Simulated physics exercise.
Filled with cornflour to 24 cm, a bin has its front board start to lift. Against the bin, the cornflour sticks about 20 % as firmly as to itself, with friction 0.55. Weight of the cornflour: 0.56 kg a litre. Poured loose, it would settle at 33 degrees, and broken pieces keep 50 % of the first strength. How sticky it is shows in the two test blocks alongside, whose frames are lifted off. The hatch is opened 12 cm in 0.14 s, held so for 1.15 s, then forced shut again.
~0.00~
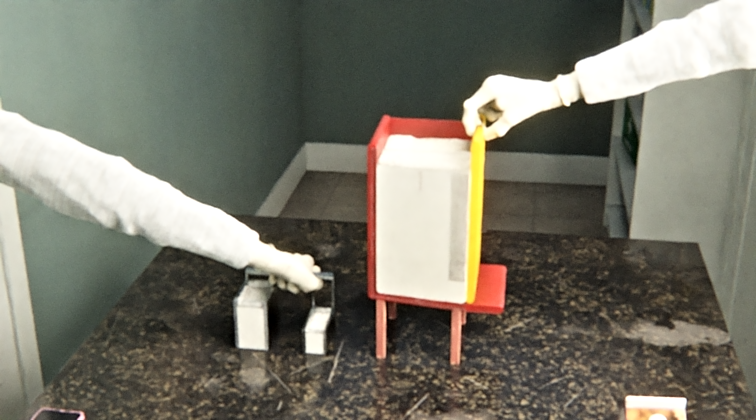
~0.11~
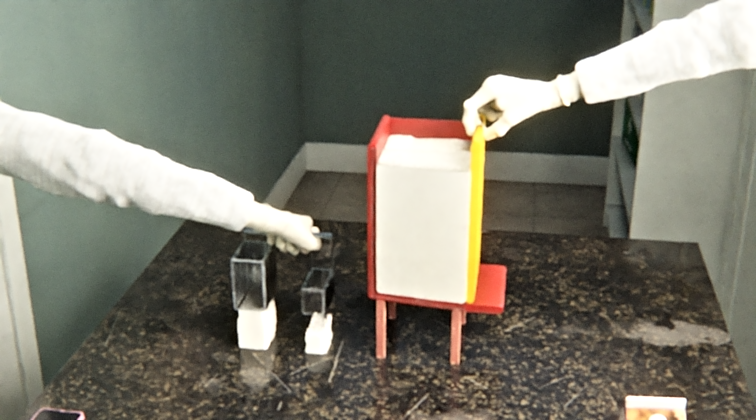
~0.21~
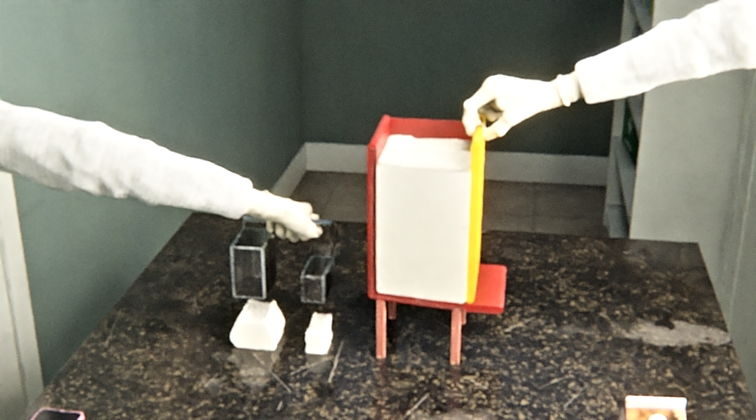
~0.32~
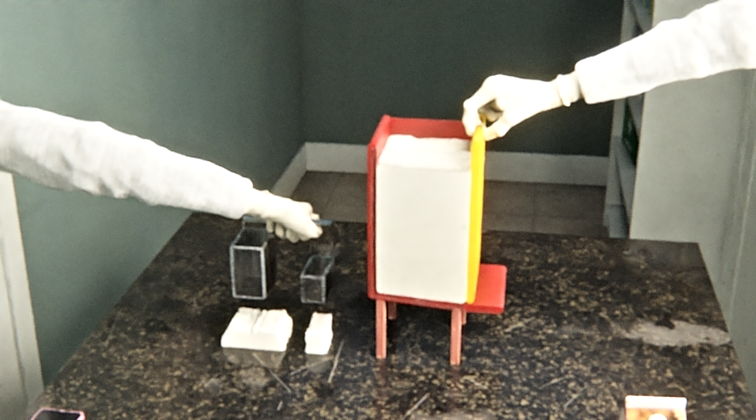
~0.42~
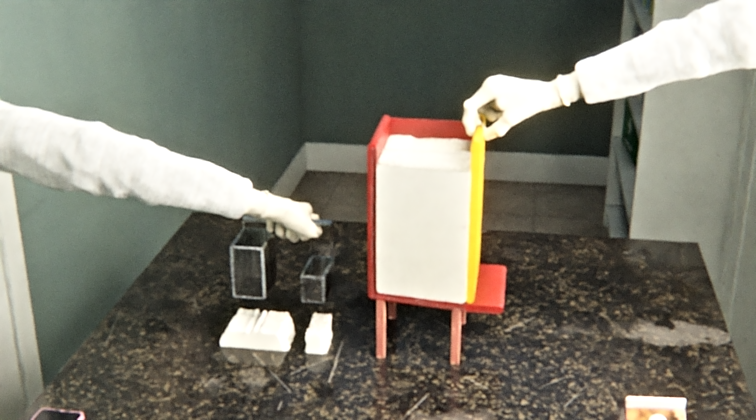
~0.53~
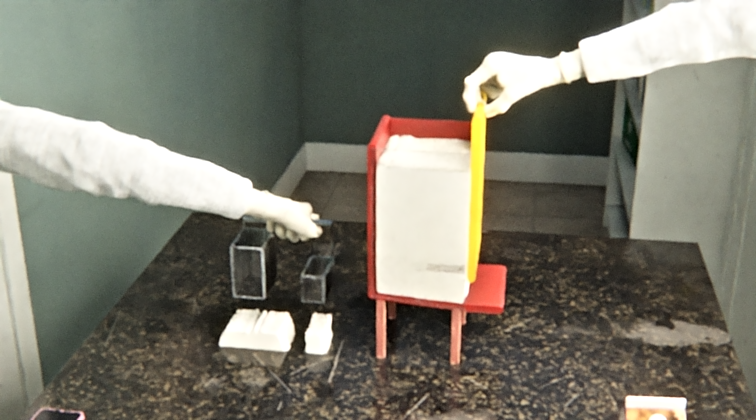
On a dark speckled tabletop, a gloved hand on the left lifts two small clear casings off white blocks beside a red bin packed with white powder. The taller block slumps into a low, ridged heap while the smaller changes little, then a hand on the right raises the bin's yellow board slightly.
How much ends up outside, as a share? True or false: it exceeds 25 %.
True.
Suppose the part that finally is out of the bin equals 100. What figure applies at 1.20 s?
That figure sits at some 50 percent.
By 0.83 s, the hatch is 12 cm open and 8 % is out.
By 1.20 s, the hatch is 12 cm open and 20 % is out.
By 1.56 s, the hatch is 12 cm open and 31 % is out.
By 1.92 s, the hatch is 3.0 cm open and 44 % is out.
By 2.21 s, at the end, the hatch is shut and 45 % is out.
